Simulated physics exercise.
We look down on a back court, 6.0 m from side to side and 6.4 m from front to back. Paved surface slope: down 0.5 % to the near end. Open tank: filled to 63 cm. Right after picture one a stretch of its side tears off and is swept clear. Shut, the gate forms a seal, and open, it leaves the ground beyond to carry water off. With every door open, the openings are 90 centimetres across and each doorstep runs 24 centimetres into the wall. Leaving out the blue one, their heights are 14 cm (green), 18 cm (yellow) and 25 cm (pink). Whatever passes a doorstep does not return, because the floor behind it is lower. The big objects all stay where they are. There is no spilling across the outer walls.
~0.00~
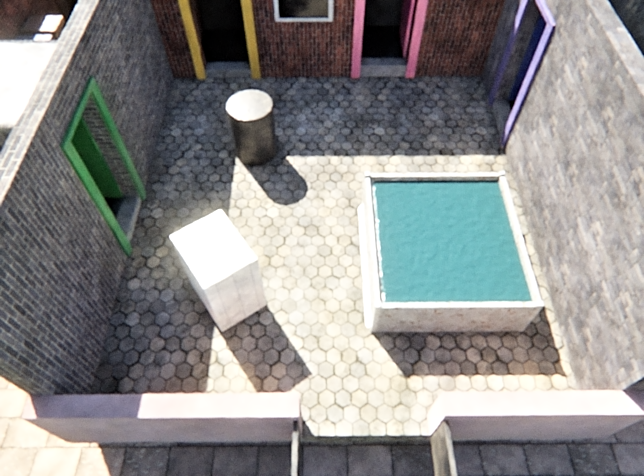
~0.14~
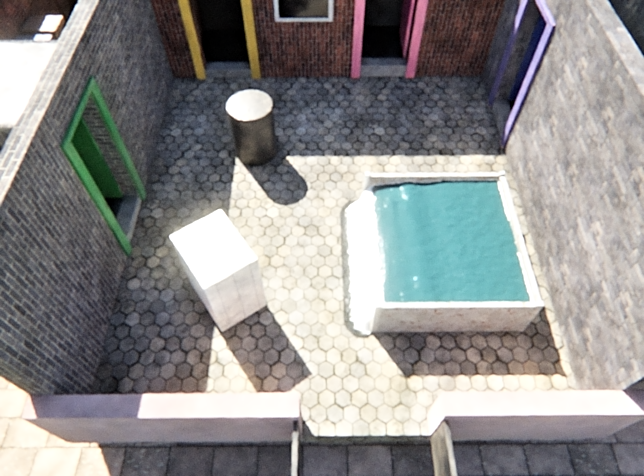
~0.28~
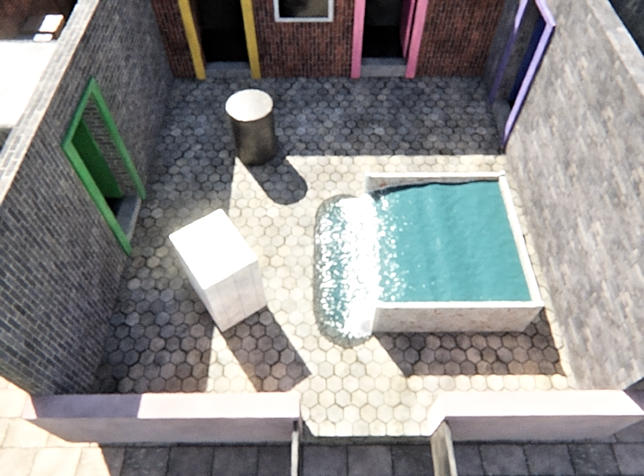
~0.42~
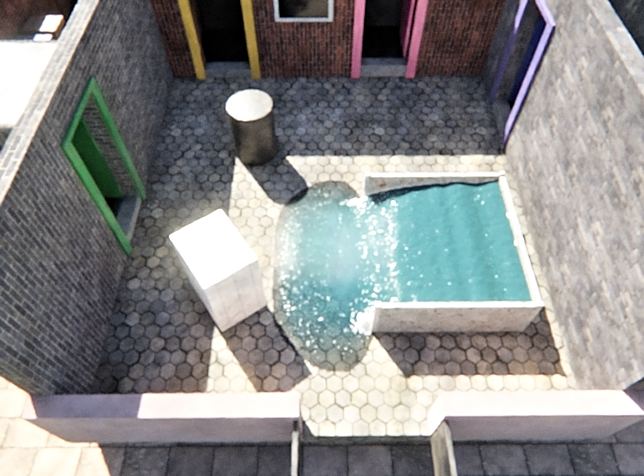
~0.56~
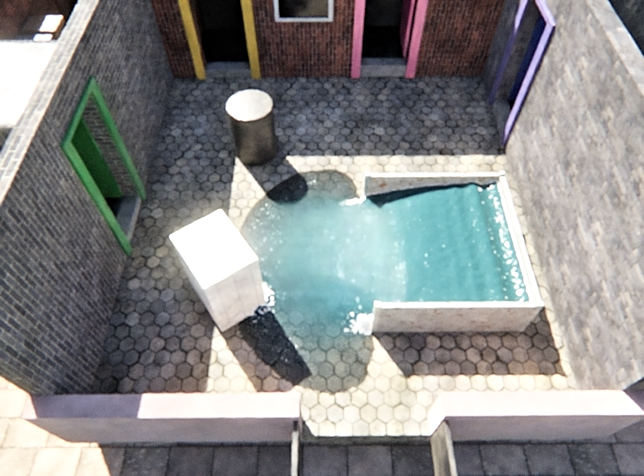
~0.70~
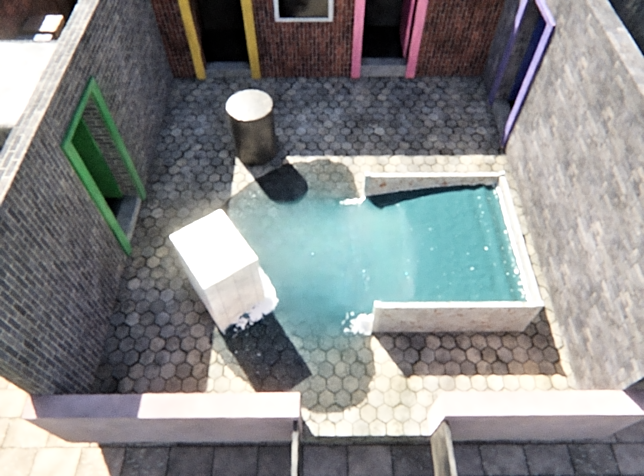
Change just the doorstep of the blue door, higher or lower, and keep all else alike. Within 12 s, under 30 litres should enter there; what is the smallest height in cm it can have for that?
Around 9 cm.
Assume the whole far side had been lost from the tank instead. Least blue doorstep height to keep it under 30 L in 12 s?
About 16 centimetres.
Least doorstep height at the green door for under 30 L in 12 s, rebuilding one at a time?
Green door - some 21 centimetres.
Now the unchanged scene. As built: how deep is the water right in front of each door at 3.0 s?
Depths in cm: Green 20, yellow 15, pink 0, blue 0.
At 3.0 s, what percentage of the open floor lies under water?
Around 50 per cent of the floor.
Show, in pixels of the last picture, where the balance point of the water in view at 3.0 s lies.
Look at about (263, 242) in the last view.
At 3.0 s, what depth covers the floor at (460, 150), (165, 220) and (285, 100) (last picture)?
Going through the spots in order gives 0, 10 and 1 centimetres.
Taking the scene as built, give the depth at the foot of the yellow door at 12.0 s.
The depth there is around 3.0 cm.
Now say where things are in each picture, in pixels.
The open tank at (444, 237) is whole and still, 63 cm deep; the blue door at (515, 77) is dry, in the first frame.
The front is at (353, 326), 0.3 m from the gap at (371, 253); 0.5 m2 of floor is wet, 63 cm left at the back, in the second frame.
Water pours out at (371, 255) and has run 0.7 m, to (321, 318); about 12 cm deep outside, 63 cm at the back, in the third frame.
The gap is at (371, 256), the front 1.3 m out at (279, 279); the back of the open tank holds 62 cm, in the fourth frame.
Water pours out at (371, 256) and has run 1.9 m, to a hidden place; about 8 cm deep outside, 55 cm at the back, in the fifth frame.
Water pours out at (371, 257) and has run 2.4 m, to a hidden place; about 7 cm deep outside, 53 cm at the back; 3.0 m in a straight line remain to the blue door at (515, 77), in the sixth frame.
After 1.4 s water covers 35 % of the floor, deepest (41 cm) near (261, 295); it has not reached the blue door.
After 3.0 s water covers 50 % of the floor, deepest (33 cm) near (174, 80); it has not reached the blue door.
After 12.0 s water covers 100 % of the floor, deepest (14 cm) near (581, 412); 7 cm at the blue door, 0 litres in over its 19 cm doorstep.
At the blue door as built, the water arrived by 5.7 s and peaked near 15 cm at 7.4 s.
With a doorstep of 7.5 cm, 51 litres would have come in within the 12 s; with 10 cm, 19 litres. So under 30 litres takes about 9 cm.
